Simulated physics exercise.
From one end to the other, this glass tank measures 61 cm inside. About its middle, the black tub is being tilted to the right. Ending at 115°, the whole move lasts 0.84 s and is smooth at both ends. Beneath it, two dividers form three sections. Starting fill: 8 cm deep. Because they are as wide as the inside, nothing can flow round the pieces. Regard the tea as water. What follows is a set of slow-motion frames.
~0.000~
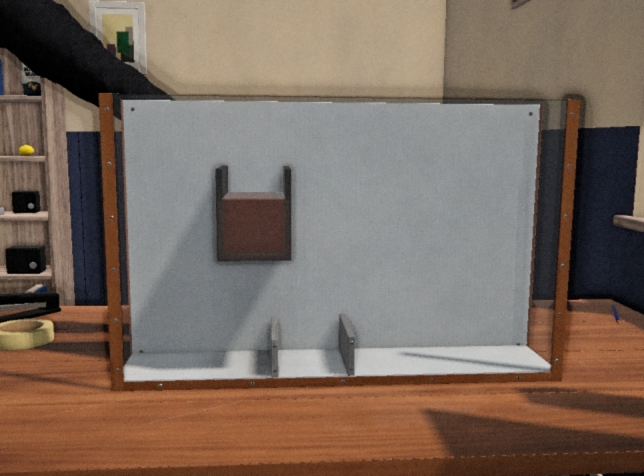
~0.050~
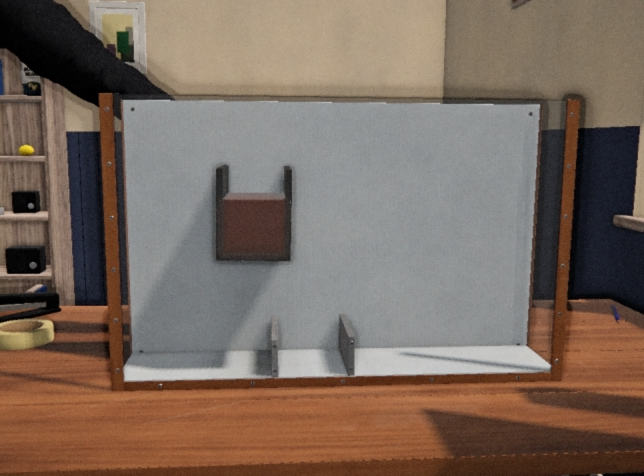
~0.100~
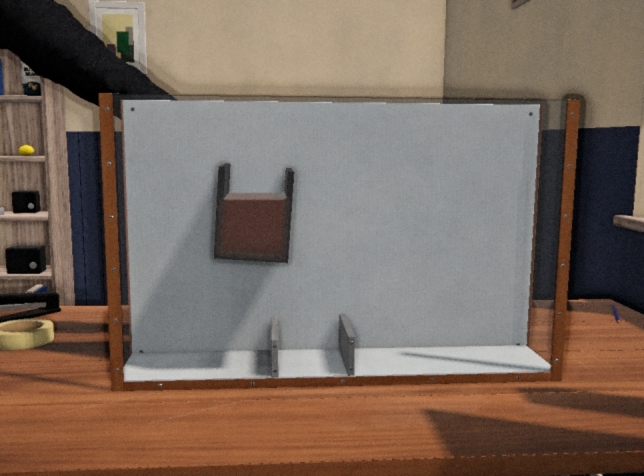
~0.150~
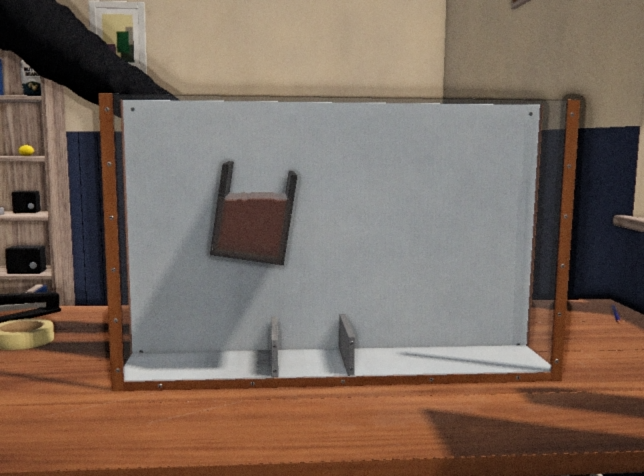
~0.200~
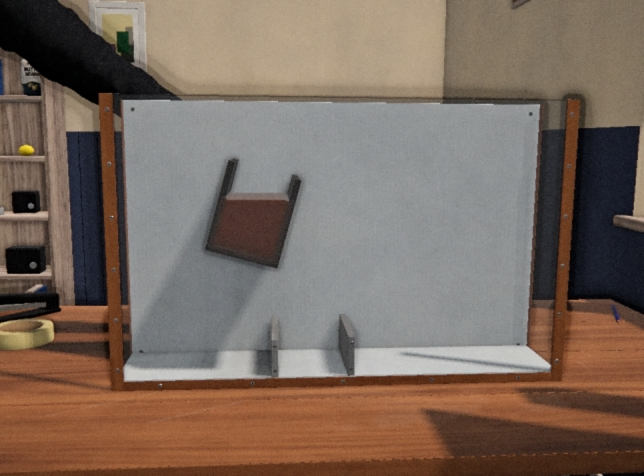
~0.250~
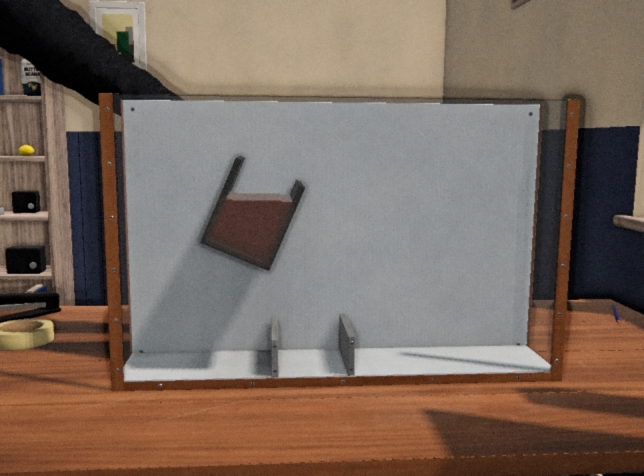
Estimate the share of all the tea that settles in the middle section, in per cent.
I would say roughly 55 per cent.
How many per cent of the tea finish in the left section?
Settled share: Around 16 per cent.
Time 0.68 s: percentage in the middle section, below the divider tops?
That section holds close to 10 per cent.
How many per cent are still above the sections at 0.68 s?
I'd put it close to 85 percent.
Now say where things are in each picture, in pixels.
In the first frame, tilt 0°; lip (288, 171); the highest tea is at (260, 201); divider tops at (275, 341) and (352, 338).
In the second frame, tilt 1°; lip (289, 171); the highest tea is at (236, 201).
In the third frame, tilt 4°; lip (291, 173); the highest tea is at (258, 201).
In the fourth frame, tilt 9°; lip (294, 177); the highest tea is at (263, 201).
In the fifth frame, tilt 15°; lip (298, 181); the highest tea is at (266, 201).
In the sixth frame, tilt 23°; lip (302, 188); the highest tea is at (245, 202).
After 0.44 s 100 per cent has yet to come down; below, left 0, middle 0, right 0.
After 0.68 s 83 per cent has yet to come down; below, left 0, middle 9, right 8.
After 0.99 s 23 per cent has yet to come down; below, left 1, middle 48, right 27.
In the end the left section holds 16, the middle 54 and the right 30 per cent.
